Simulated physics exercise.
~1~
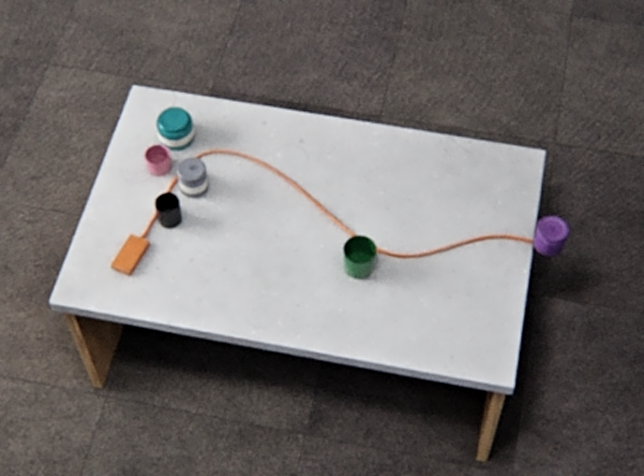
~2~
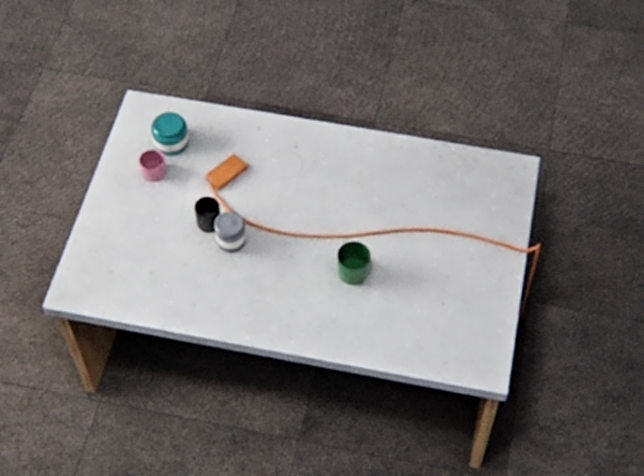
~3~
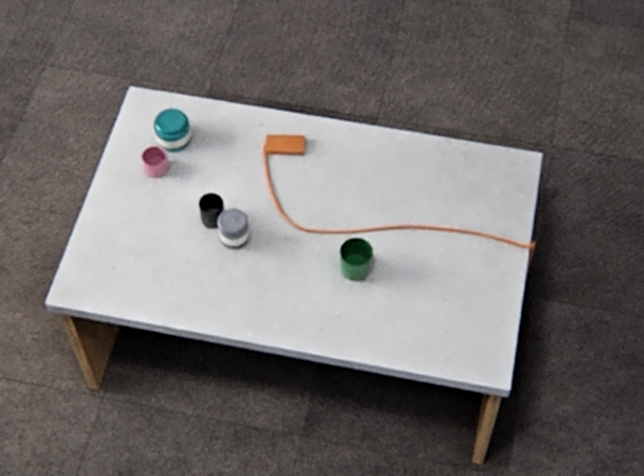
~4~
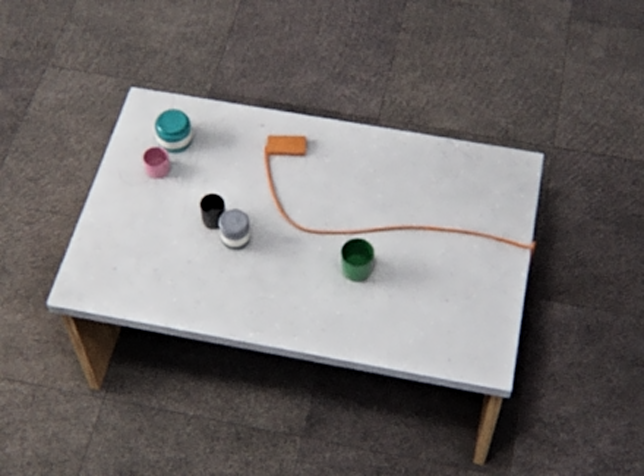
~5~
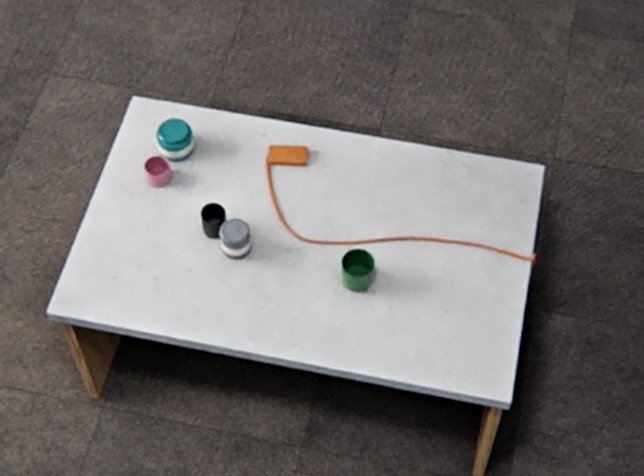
A purple cylinder tied by an orange cord to a small orange block dropped off the right side of a white table, dragging the block up and rightward and shifting the grey canister and black cup before everything on top settled, the cord trailing to the edge.
